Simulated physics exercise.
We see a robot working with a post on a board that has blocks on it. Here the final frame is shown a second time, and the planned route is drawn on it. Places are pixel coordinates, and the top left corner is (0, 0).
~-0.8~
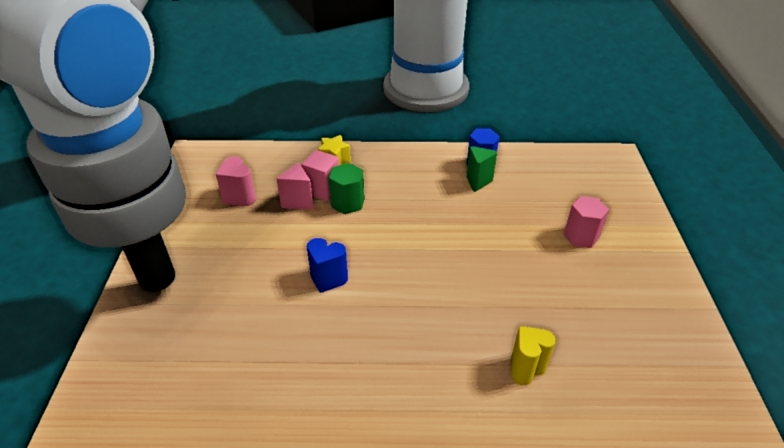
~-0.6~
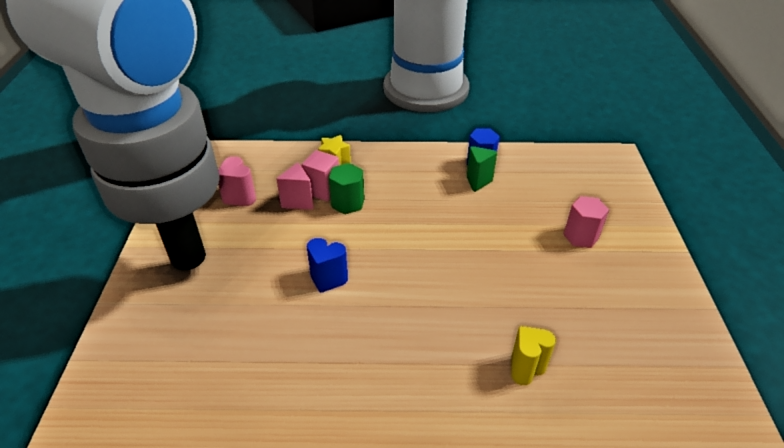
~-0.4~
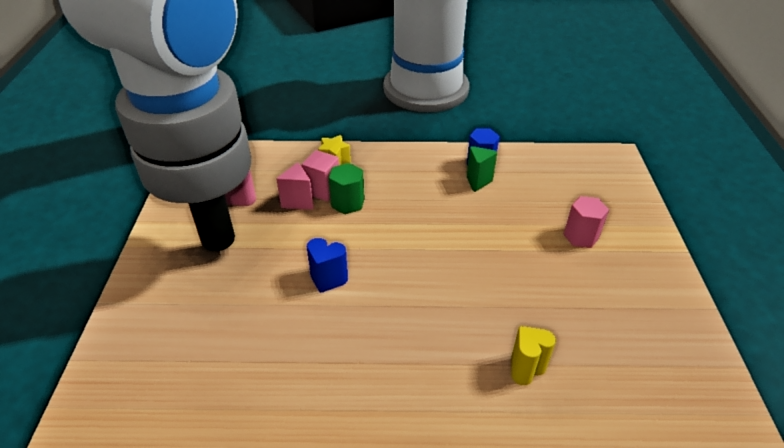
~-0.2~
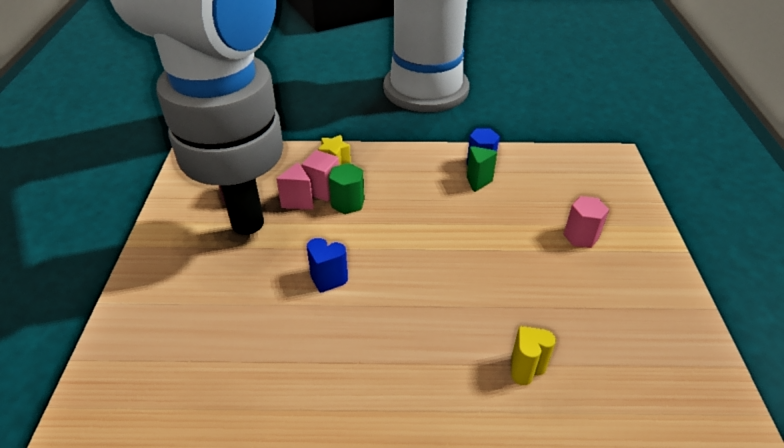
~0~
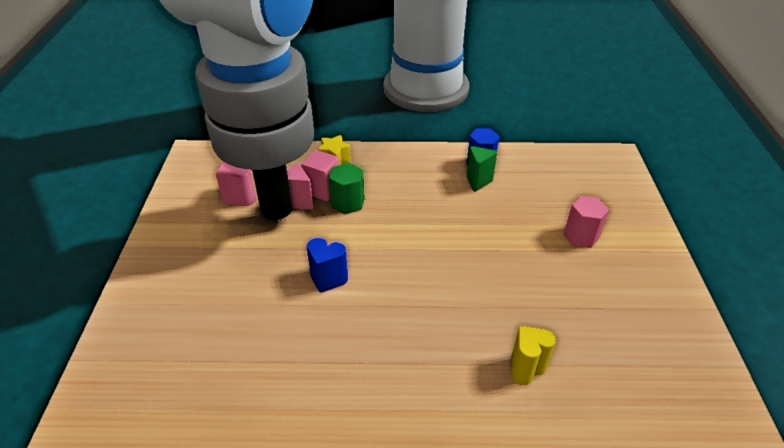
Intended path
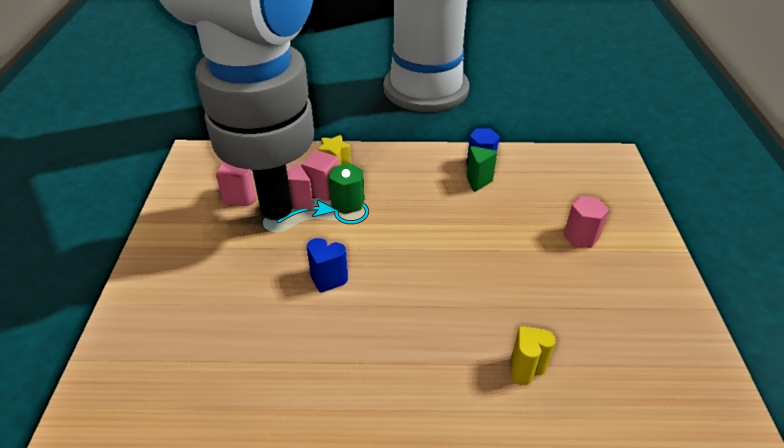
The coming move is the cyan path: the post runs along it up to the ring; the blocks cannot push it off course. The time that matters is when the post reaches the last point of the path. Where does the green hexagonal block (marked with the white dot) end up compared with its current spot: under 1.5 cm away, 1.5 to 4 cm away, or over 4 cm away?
It falls in the 1.5 to 4 cm band.
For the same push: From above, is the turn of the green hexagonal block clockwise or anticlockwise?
It goes anticlockwise.
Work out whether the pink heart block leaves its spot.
At the end of the path, the pink heart block remains in its old spot.
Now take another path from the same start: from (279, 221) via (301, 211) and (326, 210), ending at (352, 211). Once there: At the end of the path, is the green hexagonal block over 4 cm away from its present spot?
It seems not.
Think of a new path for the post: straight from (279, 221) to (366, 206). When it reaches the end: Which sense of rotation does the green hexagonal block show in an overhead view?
From above, it turns counterclockwise.
Path on the board, from (279, 221) by way of (301, 210) and (327, 209) to (352, 212); the dot is on the green hexagonal block.
What follows on the original path. Halfway along, post (314, 198); pink triangular piece (301, 164), turned 15° anticlockwise; pink square (324, 157), turned 20° clockwise; yellow star-shaped block (337, 141), turned 10° clockwise.
At the end, post (351, 201); pink heart block in place; pink triangular piece (301, 164), turned 15° anticlockwise; pink square (324, 157), turned 20° clockwise; yellow star-shaped block (337, 141), turned 10° clockwise; green hexagonal block (375, 169), turned 45° anticlockwise.
